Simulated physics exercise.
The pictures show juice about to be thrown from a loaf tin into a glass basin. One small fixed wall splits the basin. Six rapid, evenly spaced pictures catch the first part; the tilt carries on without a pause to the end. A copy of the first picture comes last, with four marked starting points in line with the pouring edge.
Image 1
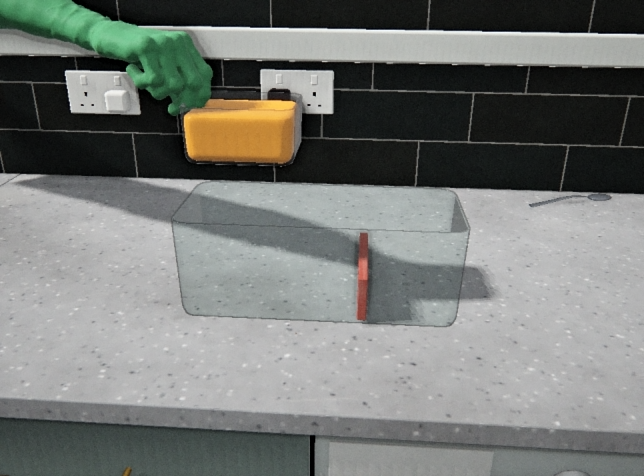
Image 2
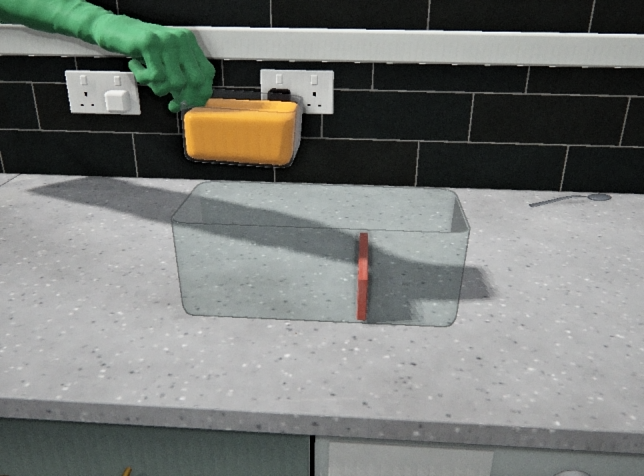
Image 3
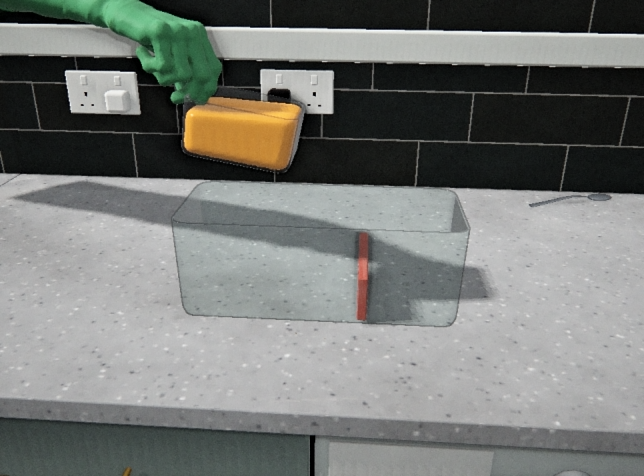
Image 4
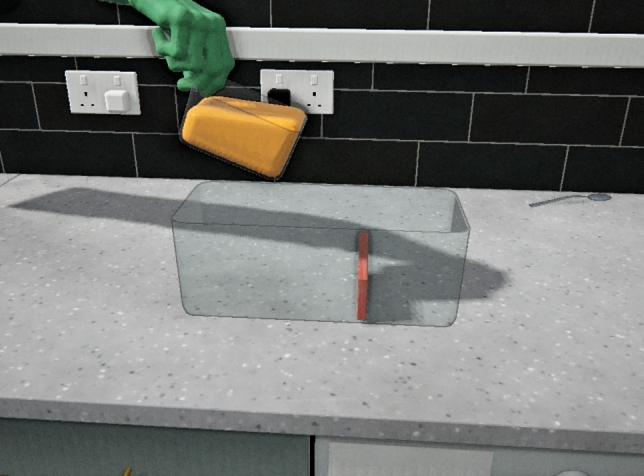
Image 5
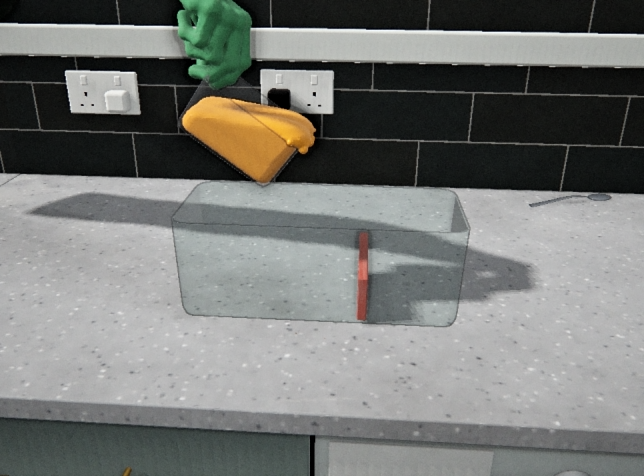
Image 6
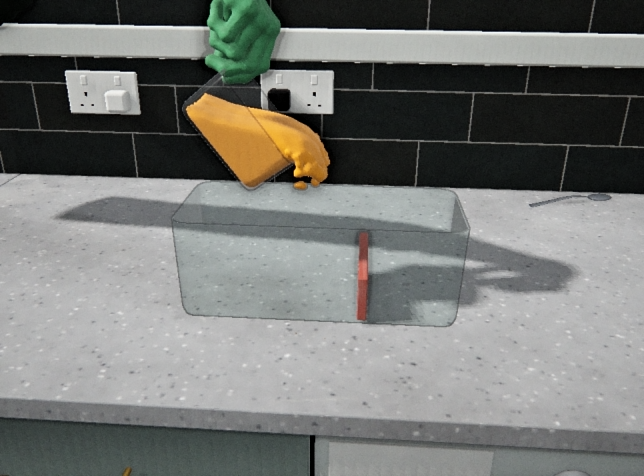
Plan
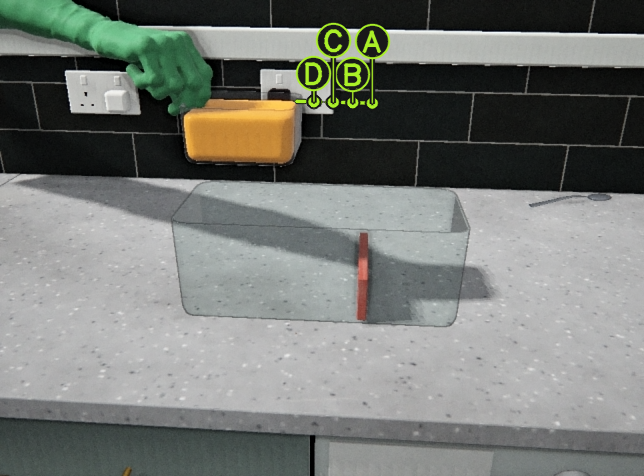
On a speckled kitchen counter, a green hand held a clear tin of orange juice above a glass basin with a red wall inside, then tilted it steadily rightward until juice poured over the lip.
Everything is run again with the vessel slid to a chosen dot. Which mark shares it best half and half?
The best spot is C.
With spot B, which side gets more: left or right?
The right side.
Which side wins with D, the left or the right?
The left side.
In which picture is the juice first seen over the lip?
In picture 4.
On the marked copy, A at (372, 103); B at (352, 102); C at (333, 102); D at (313, 101).
Choosing A, about 15 % ends left of the wall and 82 % right of it; 3 % is lost outside.
Choosing B, about 28 % ends left of the wall and 70 % right of it.
Choosing C, about 48 % ends left of the wall and 51 % right of it.
Choosing D, about 74 % ends left of the wall and 23 % right of it; 3 % is lost outside.
